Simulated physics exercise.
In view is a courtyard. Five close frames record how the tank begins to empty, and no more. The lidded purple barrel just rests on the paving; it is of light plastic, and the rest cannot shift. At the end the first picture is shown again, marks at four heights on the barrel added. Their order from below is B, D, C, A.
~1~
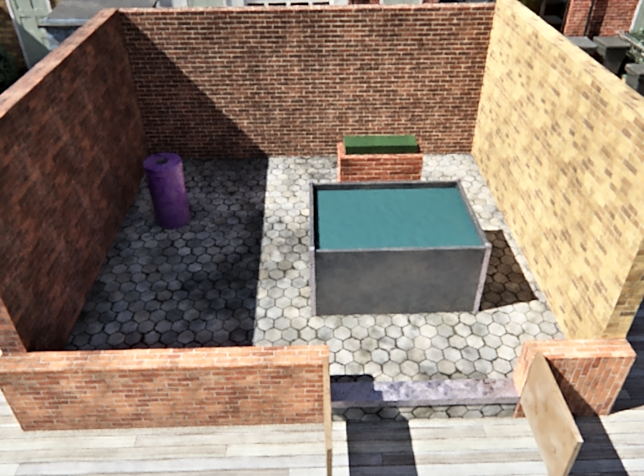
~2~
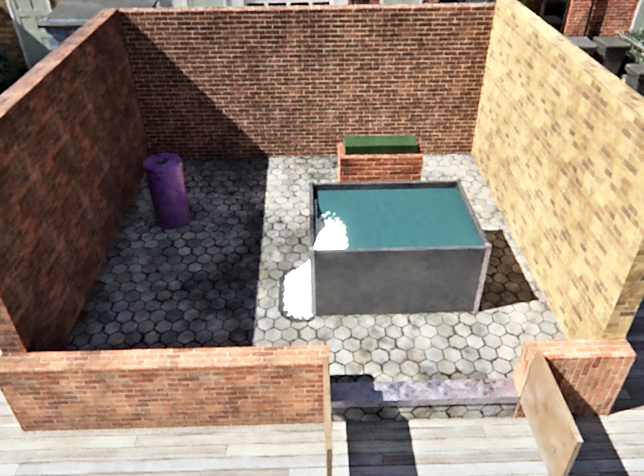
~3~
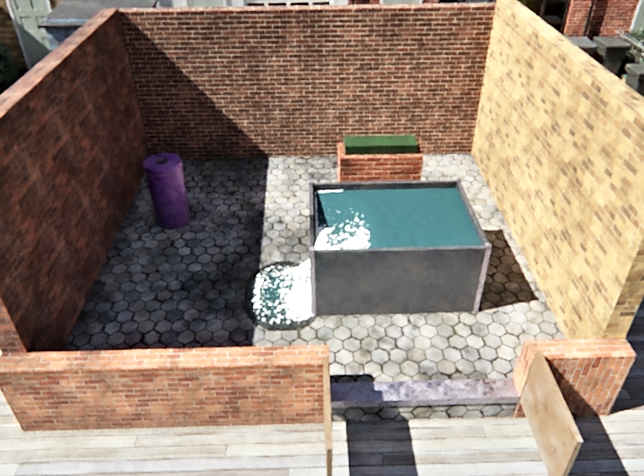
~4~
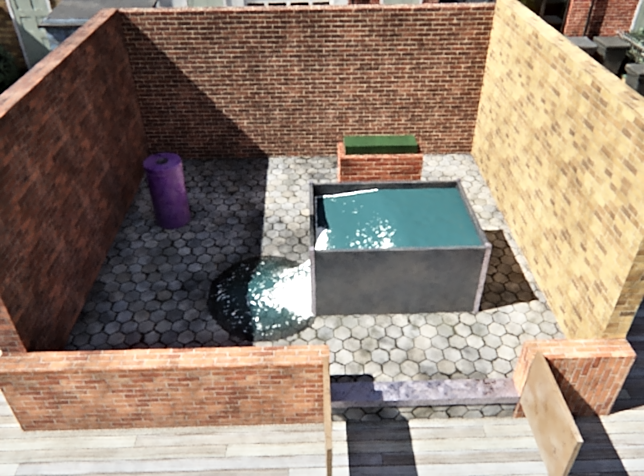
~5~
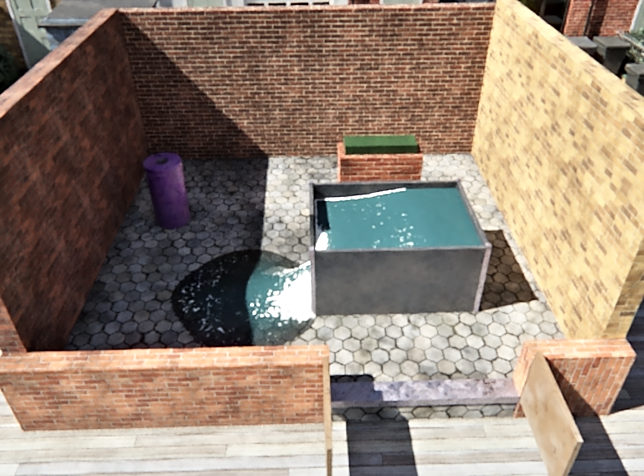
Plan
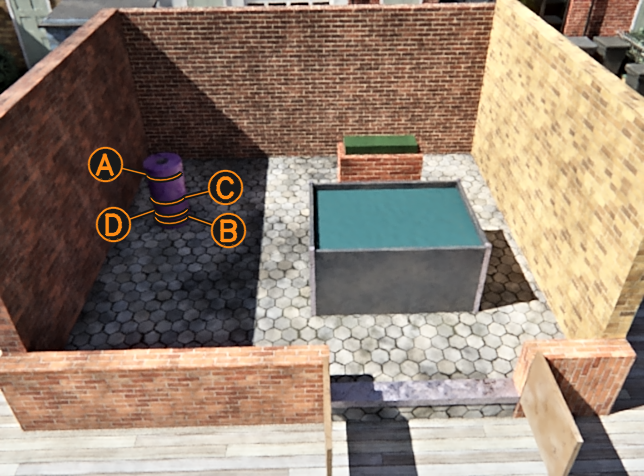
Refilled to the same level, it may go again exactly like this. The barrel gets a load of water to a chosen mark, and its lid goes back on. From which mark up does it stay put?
C.
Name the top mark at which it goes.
That is mark D.
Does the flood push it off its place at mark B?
Yes, that goes wrong.
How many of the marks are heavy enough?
Two.
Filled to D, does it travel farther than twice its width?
No, it does not.
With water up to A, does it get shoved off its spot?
No, not at all.
On the marked copy, A at (160, 180); B at (169, 223); C at (165, 204); D at (168, 216); from the bottom up B, D, C, A.
Choosing A, it does not move.
Choosing B, it is pushed about 4 times its own width away.
Choosing C, it does not move.
Choosing D, it is pushed about its own width away.
